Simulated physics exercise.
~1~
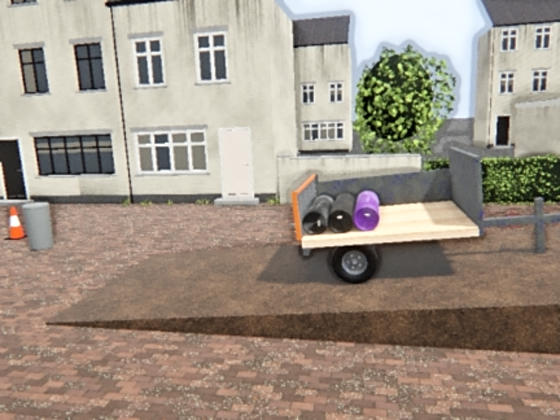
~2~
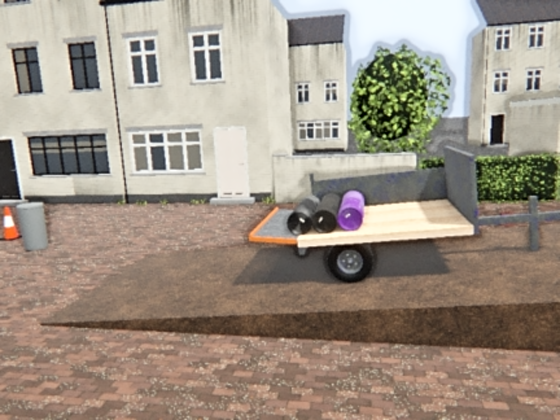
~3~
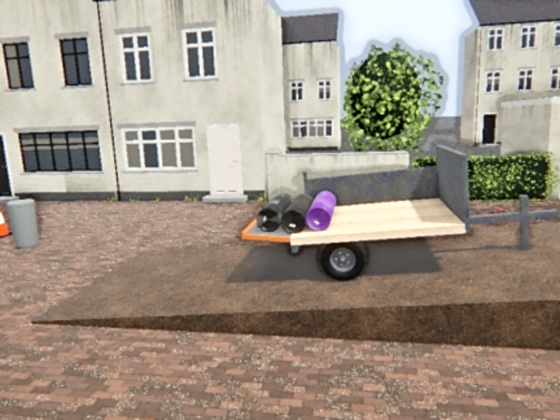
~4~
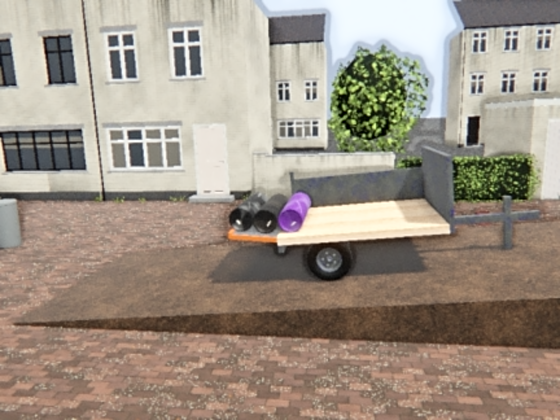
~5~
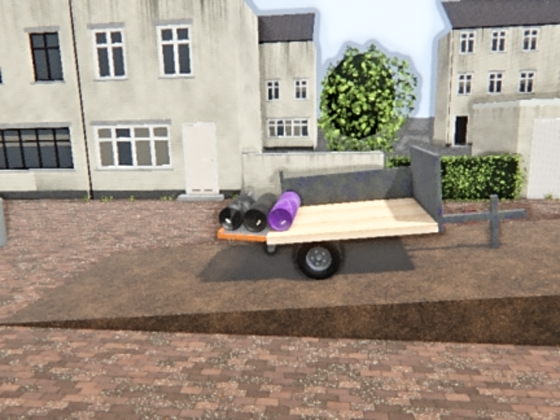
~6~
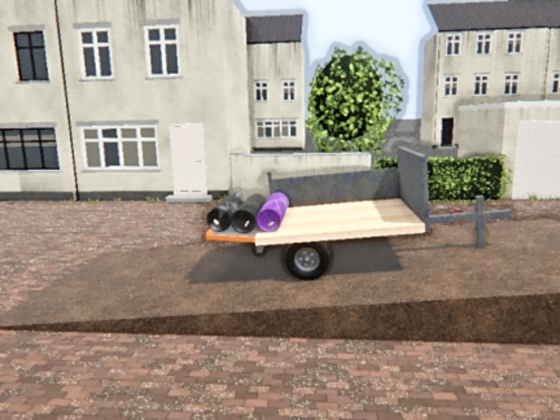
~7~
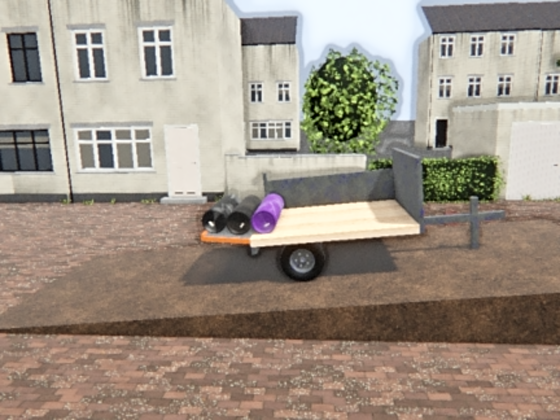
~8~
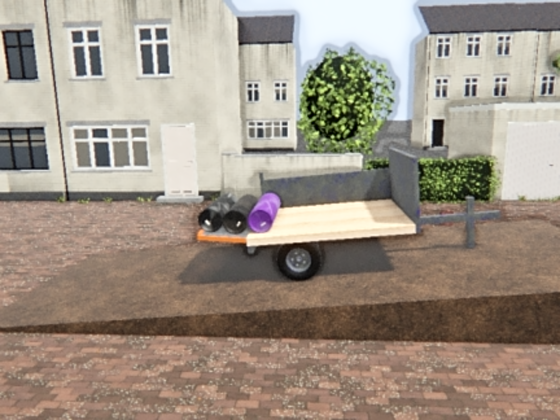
Purple cylinder and two dark ones rolling left on a sloping trailer as its tailgate drops, then resting inside the bed.
